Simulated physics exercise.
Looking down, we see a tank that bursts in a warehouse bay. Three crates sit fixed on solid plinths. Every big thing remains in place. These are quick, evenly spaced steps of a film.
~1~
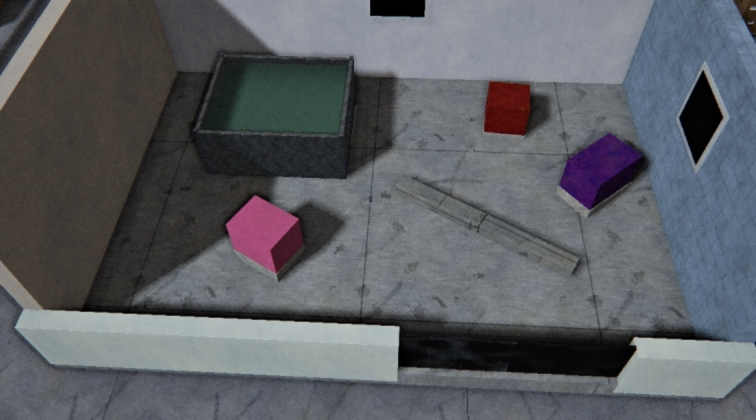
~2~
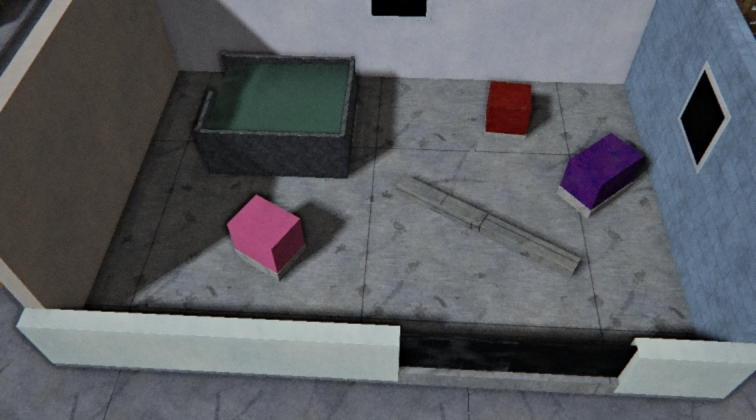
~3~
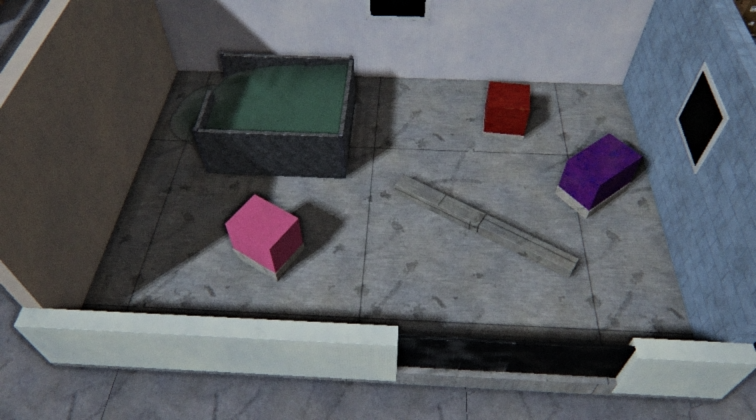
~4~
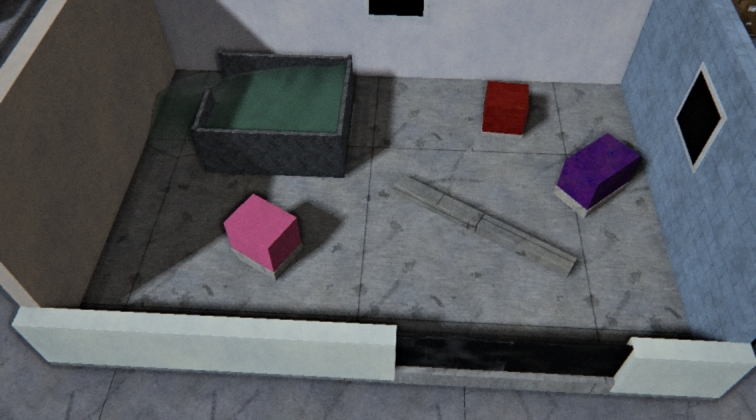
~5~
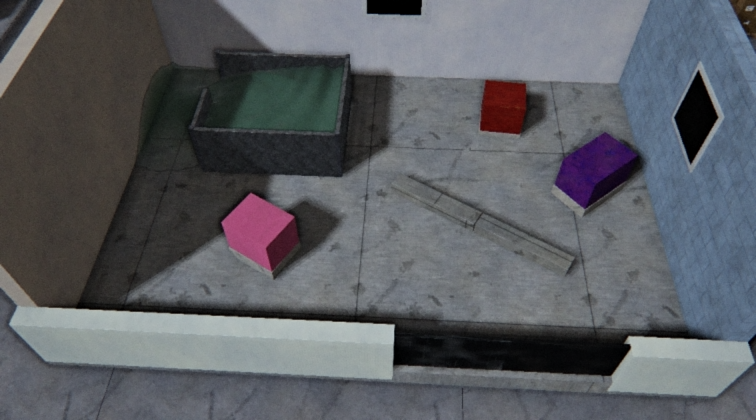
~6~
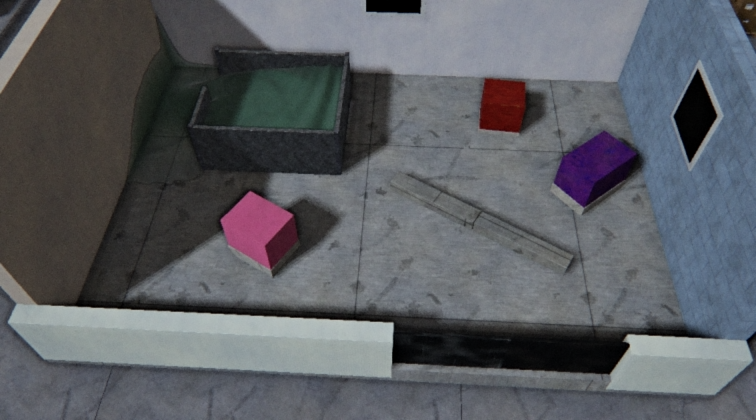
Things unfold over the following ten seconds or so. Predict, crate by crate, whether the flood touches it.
Most likely the red crate gets water on it. Most likely the pink crate remains untouched. Most likely the purple crate remains untouched.
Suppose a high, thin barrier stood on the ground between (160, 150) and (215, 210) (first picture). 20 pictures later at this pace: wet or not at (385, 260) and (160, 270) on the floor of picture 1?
In order, I'd call them bare and inundated.
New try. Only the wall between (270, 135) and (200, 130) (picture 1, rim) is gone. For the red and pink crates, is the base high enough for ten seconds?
The red crate is flooded and the pink crate is flooded.
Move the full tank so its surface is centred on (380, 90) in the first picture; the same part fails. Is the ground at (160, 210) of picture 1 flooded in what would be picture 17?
That point would end up soaked.
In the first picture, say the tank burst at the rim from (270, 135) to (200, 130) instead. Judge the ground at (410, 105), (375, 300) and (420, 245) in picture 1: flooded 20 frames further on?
First spot unwetted, second drenched, third drenched.
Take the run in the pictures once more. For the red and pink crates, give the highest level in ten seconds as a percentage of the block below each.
180 and 70 per cent, roughly.
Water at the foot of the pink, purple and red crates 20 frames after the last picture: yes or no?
Note - pink: Wet underfoot; purple: Dry underfoot; red: Wet underfoot.
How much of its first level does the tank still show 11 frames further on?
It works out to roughly 54 %.
A moment on, water covers 15 % of the floor; the red crate not reached, the pink crate not reached, the purple crate not reached.
Next, water covers 30 % of the floor; the red crate not reached, the pink crate water round its plinth, the purple crate not reached.
Then, water covers 50 % of the floor; the red crate water round its plinth, the pink crate water round its plinth, the purple crate not reached.
Later, water covers 90 % of the floor; the red crate water round its plinth, the pink crate water round its plinth, the purple crate water round its plinth.
In the end, water covers 100 % of the floor; the red crate was topped, the pink crate stayed above the water, the purple crate stayed above the water.
